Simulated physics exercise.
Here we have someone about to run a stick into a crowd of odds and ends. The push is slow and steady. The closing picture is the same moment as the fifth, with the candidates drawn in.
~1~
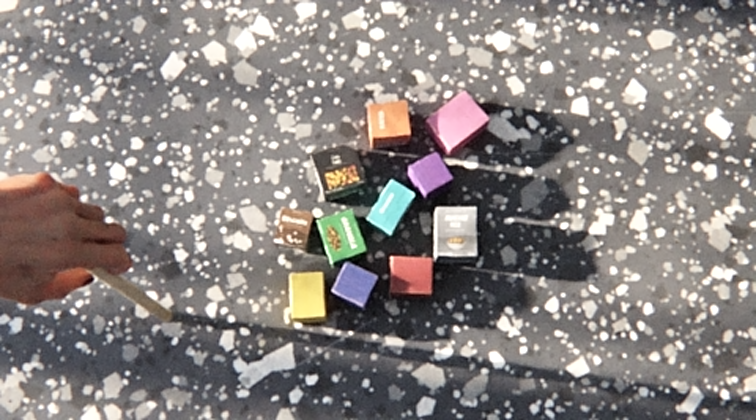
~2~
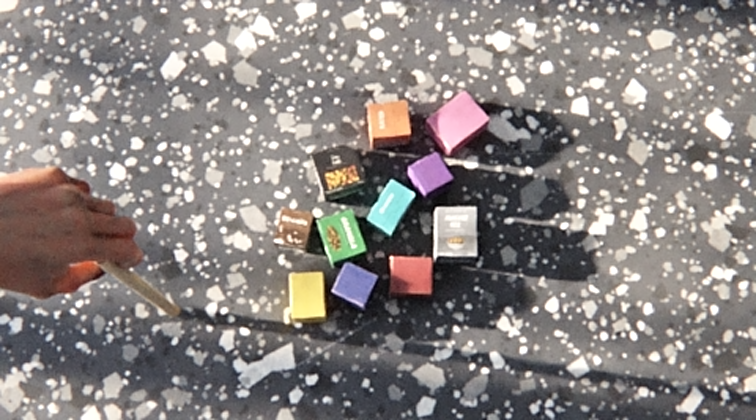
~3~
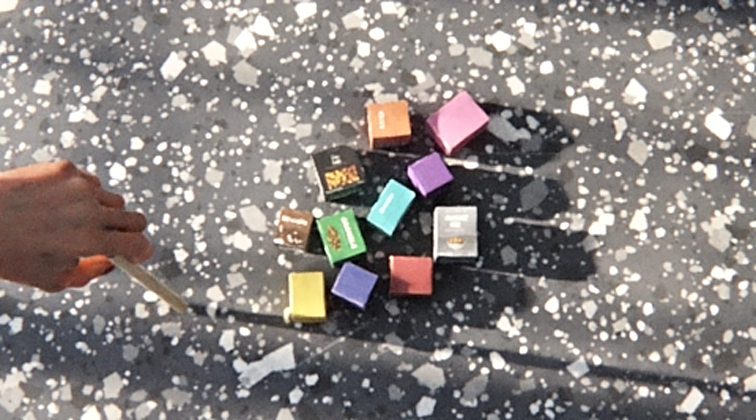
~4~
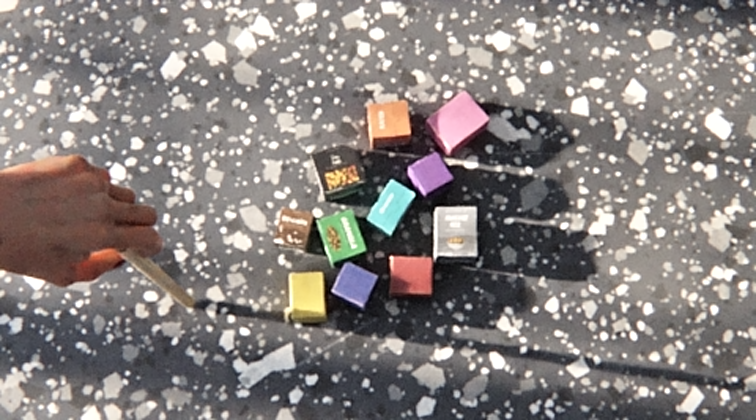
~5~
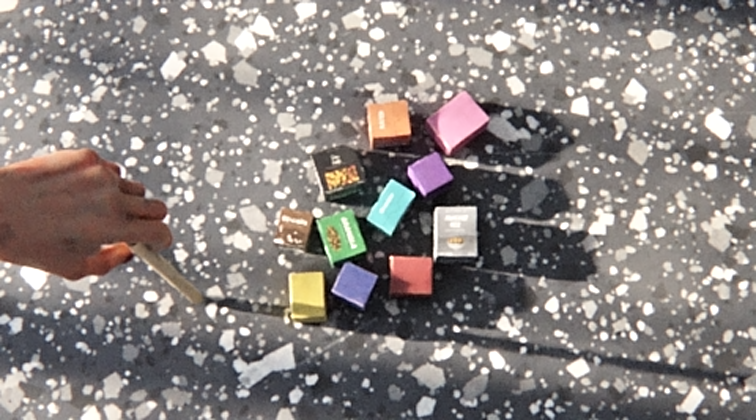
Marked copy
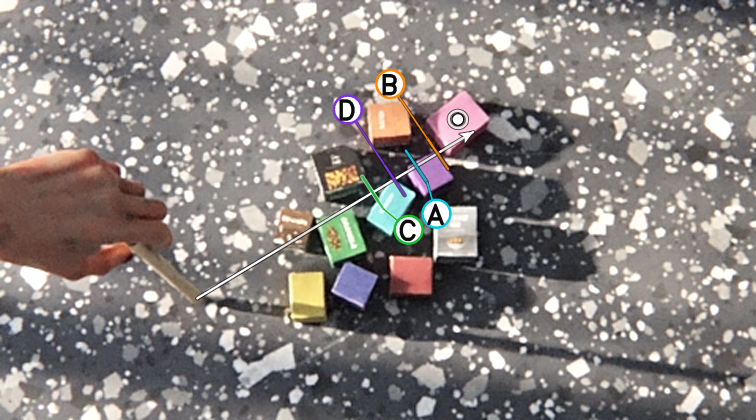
A hand at the left, gripping a thin stick, moves slowly and steadily to the right over a dark speckled surface. The stick's tip draws a little closer to a loose cluster of small colourful boxes and blocks, with the yellow block nearest, while the whole cluster stays still and untouched.
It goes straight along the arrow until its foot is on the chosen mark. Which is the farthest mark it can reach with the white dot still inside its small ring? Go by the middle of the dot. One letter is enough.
It should halt at B.
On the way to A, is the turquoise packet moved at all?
By then, yes.
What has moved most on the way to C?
It is the brown packet.
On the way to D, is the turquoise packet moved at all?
Yes.
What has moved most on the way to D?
The brown packet.
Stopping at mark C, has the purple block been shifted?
By then, no.
On the marked copy, A at (417, 166); B at (438, 154); C at (373, 193); D at (394, 180); the arrow from (197, 298) to (474, 132); the white dot at (458, 120).
Taking B. A third of the way, foot of the stick (286, 246); brown packet (298, 222).
Two thirds of the way, foot of the stick (371, 194); brown packet (329, 185); black packet (352, 136).
When it is over, foot of the stick (438, 154); brown packet (329, 185); black packet (352, 136); the dot is still in its ring.
As for the rest, A keeps the dot in but is short; C keeps the dot in but is short; D keeps the dot in but is short.
